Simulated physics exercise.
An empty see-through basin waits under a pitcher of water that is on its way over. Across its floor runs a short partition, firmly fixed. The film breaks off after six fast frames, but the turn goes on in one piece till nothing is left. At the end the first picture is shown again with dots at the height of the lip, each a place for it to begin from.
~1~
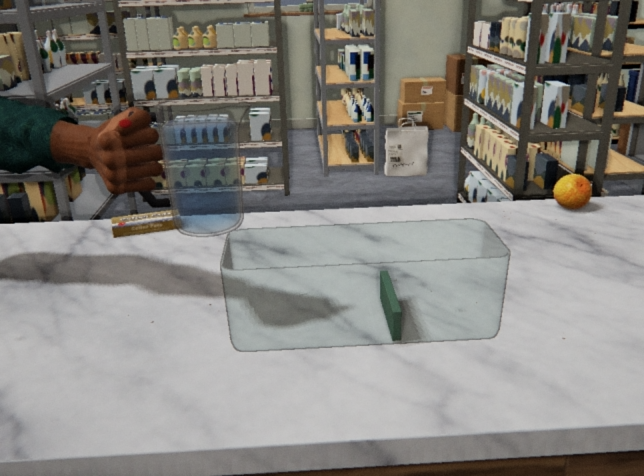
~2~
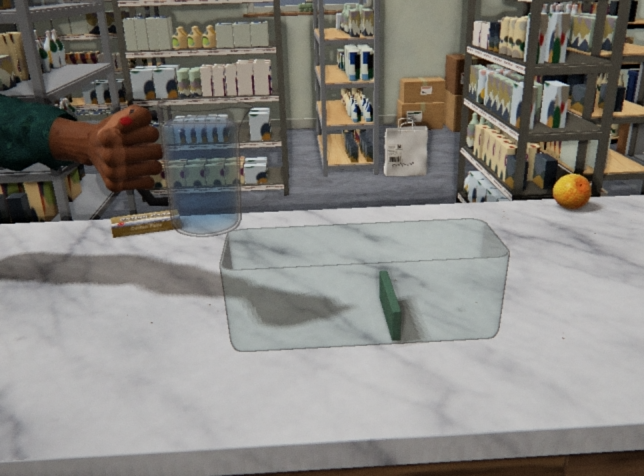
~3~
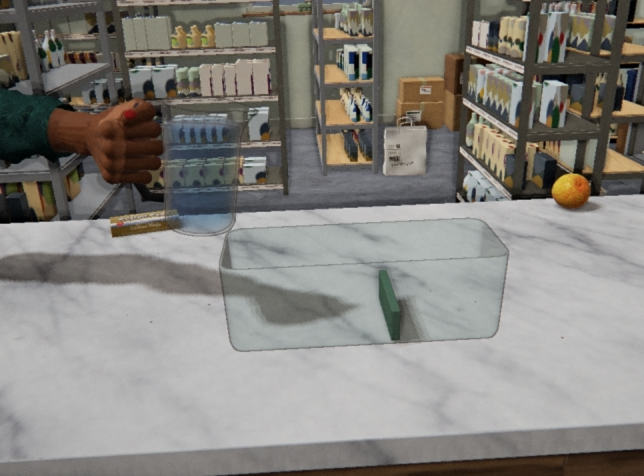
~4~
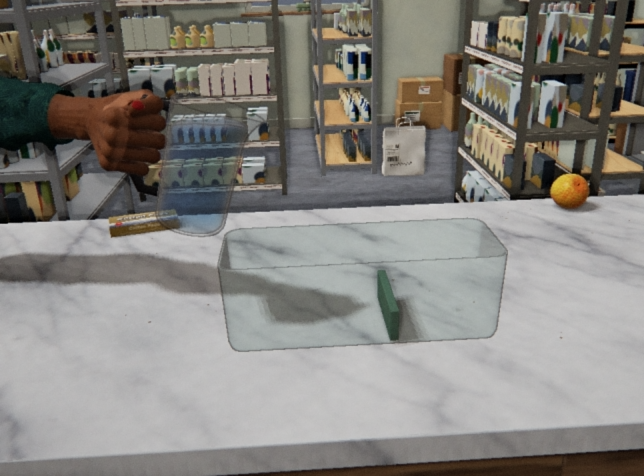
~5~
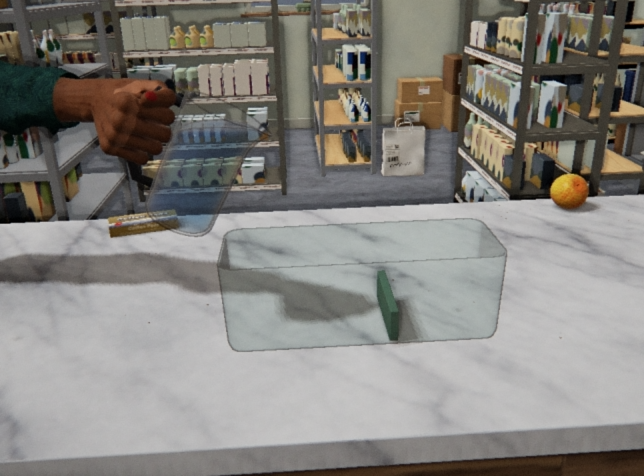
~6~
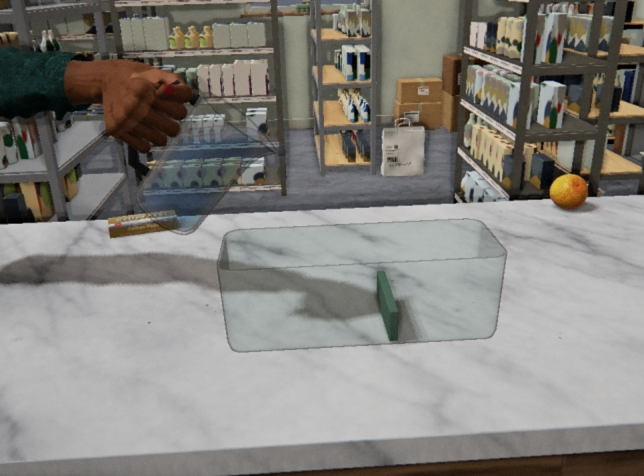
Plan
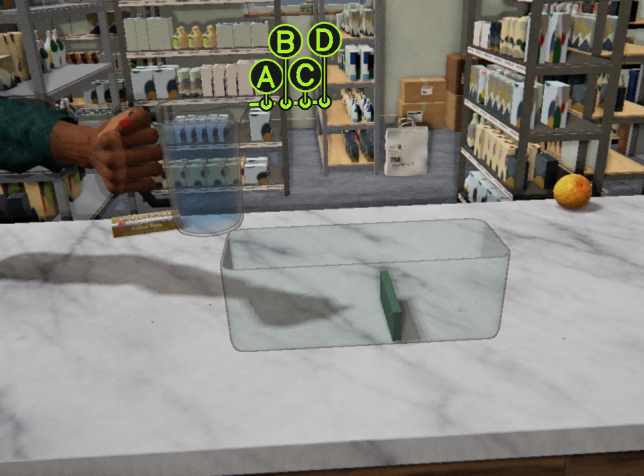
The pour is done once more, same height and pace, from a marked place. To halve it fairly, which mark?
The best place is D.
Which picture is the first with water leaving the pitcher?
In picture 6.
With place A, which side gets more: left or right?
The left one.
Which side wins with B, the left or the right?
The left one.
On the marked copy, A at (266, 104); B at (285, 103); C at (305, 102); D at (324, 101).
For place A, about 93 % ends left of the wall and 6 % right of it.
For place B, about 94 % ends left of the wall and 5 % right of it.
For place C, about 88 % ends left of the wall and 10 % right of it.
For place D, about 50 % ends left of the wall and 49 % right of it.
